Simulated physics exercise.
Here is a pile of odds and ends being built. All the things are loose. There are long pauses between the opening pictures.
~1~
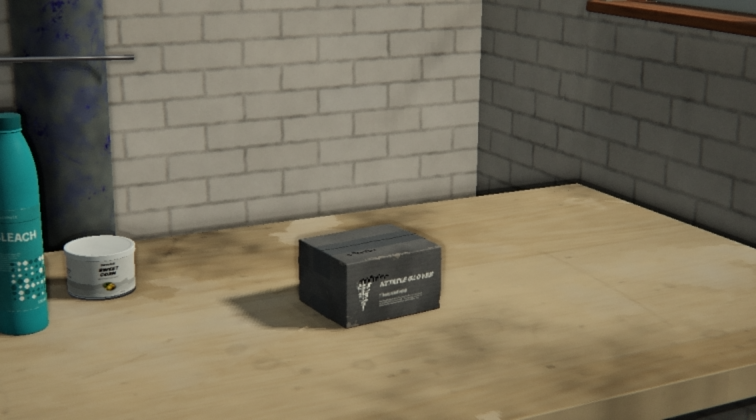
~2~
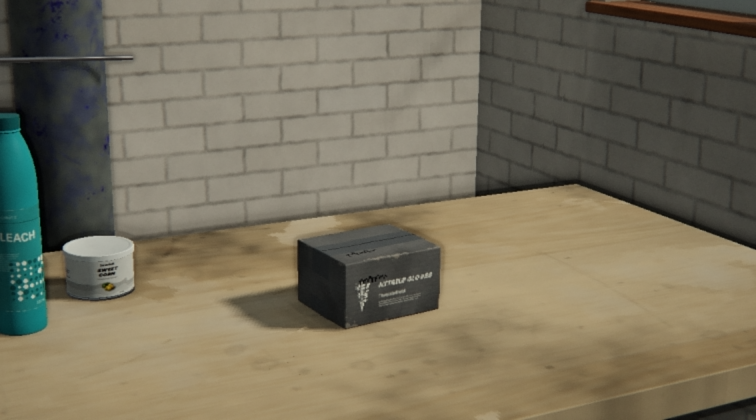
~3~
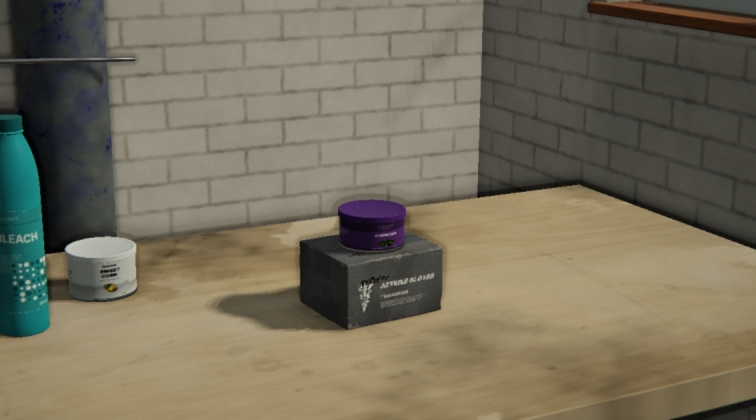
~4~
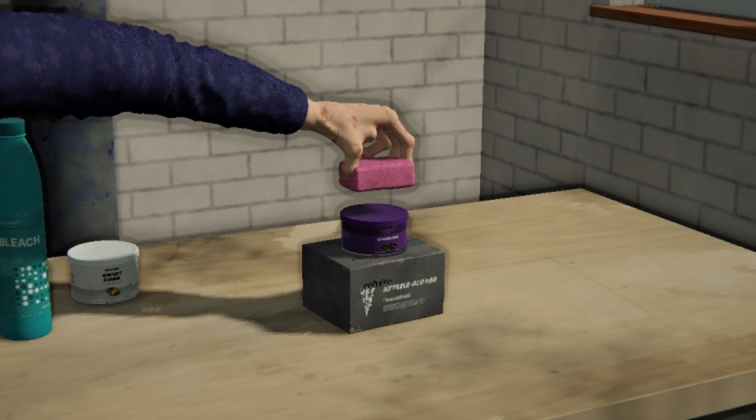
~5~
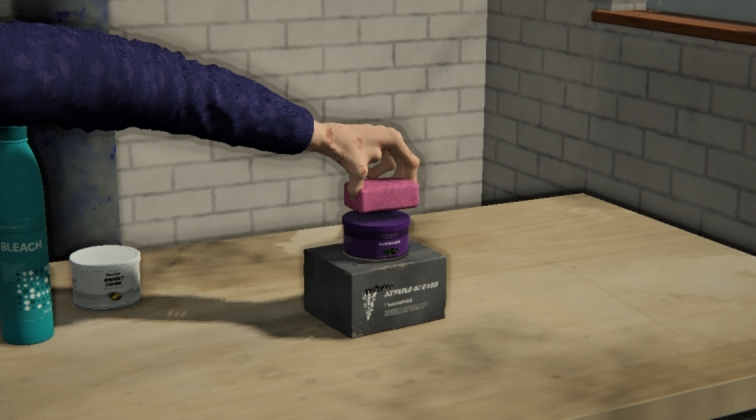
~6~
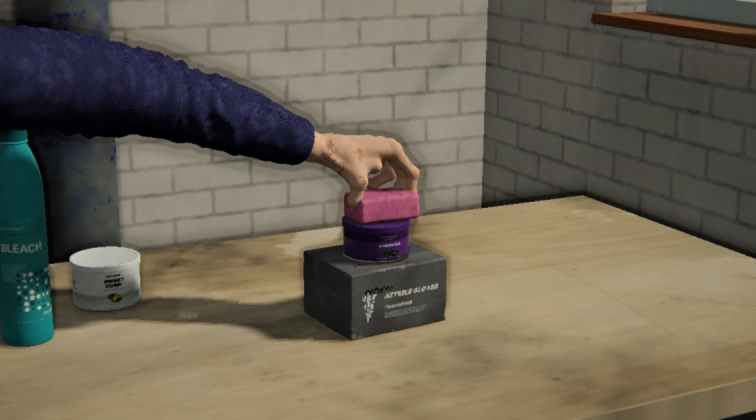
A purple tub appears on top of a dark box on a wooden table, near a turquoise bottle and a white tub; then a hand reaching from the left lowers a pink sponge onto the purple tub, still gripping it.
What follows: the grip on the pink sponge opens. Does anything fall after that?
In the end the pile keeps its balance.
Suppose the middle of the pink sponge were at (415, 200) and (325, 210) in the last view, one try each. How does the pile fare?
First, it loses its balance; second, it comes apart.
Then, 0.50 s past the last view, nothing moves.
Then, 1.50 s past the last view, pink sponge resting near (381, 205).
Finally, all 5 still in place. Final places as the last picture's camera would see them, pink sponge near (381, 205). The pile stays up.
